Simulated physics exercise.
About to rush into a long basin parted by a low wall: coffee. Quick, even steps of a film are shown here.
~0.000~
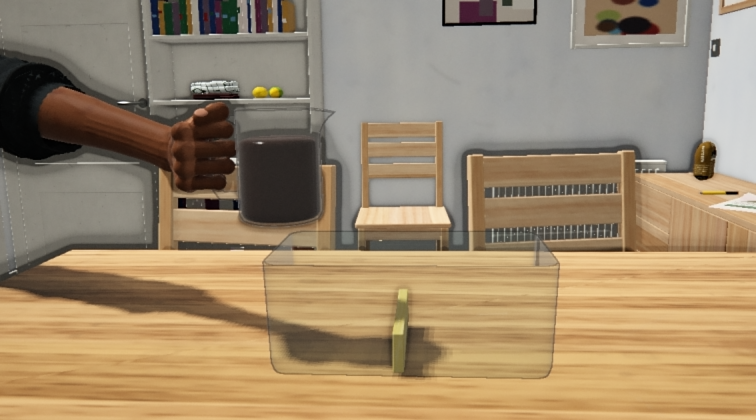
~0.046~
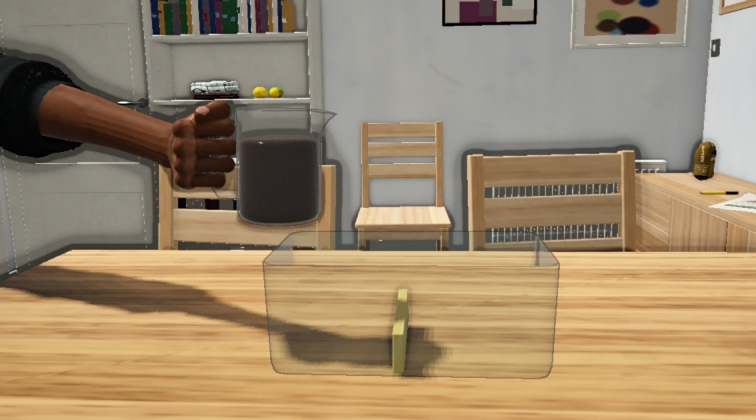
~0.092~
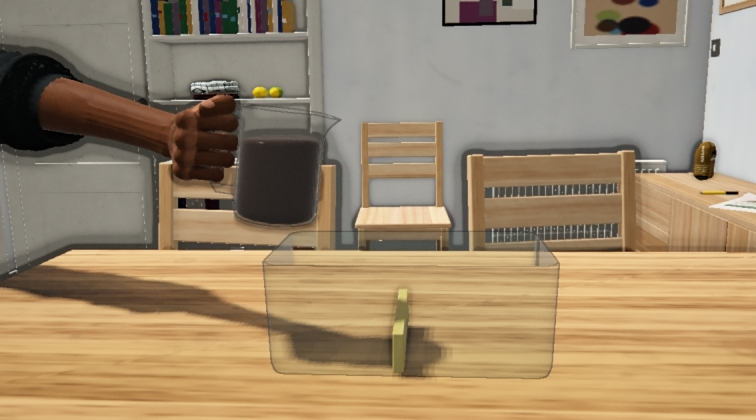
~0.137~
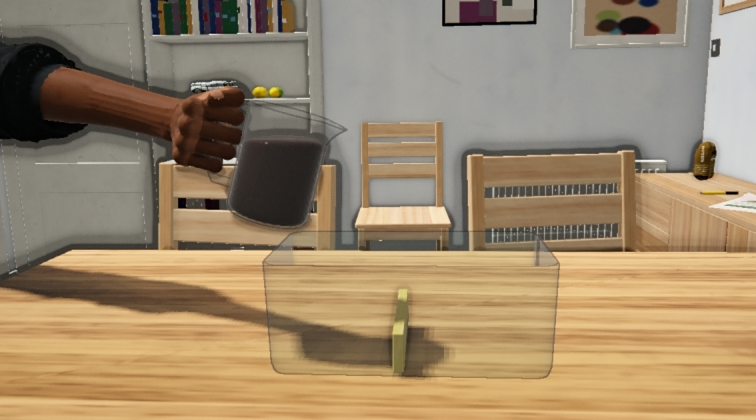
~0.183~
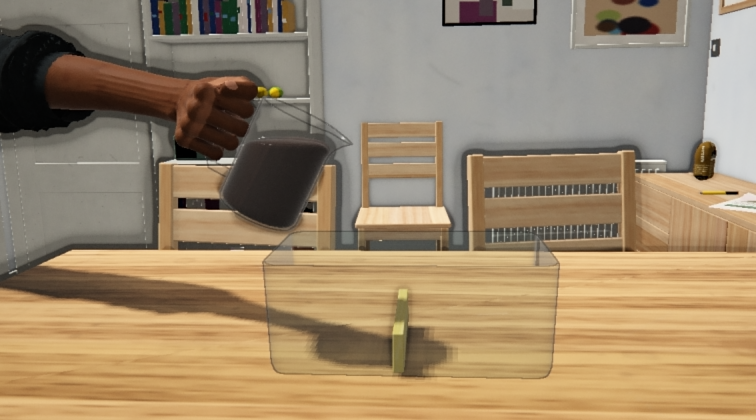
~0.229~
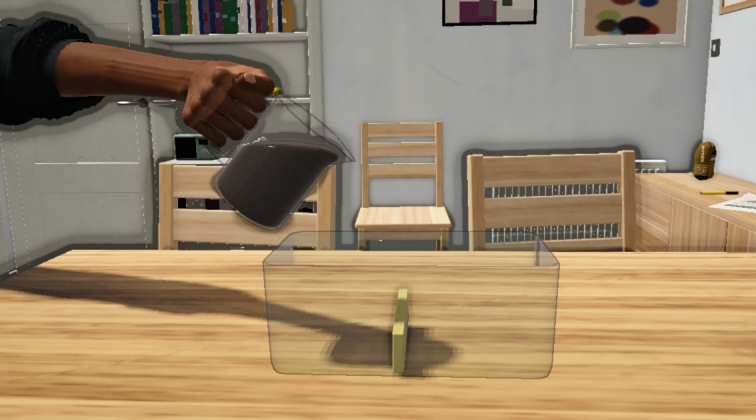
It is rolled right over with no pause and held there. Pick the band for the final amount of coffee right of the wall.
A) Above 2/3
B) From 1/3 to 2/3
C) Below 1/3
Option C: Below 1/3.
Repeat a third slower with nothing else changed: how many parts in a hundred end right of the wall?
About 20 in a hundred.
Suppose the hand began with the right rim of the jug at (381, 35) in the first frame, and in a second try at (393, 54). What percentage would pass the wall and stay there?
Roughly 90 in a hundred the first time and 90 in a hundred the second.
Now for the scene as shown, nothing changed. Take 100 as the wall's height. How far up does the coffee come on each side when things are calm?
On the left it sits near 50, while on the right it sits near 10.
A moment on, the jug is tipped on its side and 66 per cent is still to pour, 16 is left of the wall and 2 right of it.
Next, the jug is tipped right over and 24 per cent is still to pour, 56 is left of the wall and 8 right of it.
Then the jug is tipped right over and 8 per cent is still to pour, 70 is left of the wall and 18 right of it.
Later the jug is tipped right over and 2 per cent is still to pour, 79 is left of the wall and 19 right of it.
At rest 81 per cent lies left of the wall, 19 right of it and 1 outside.
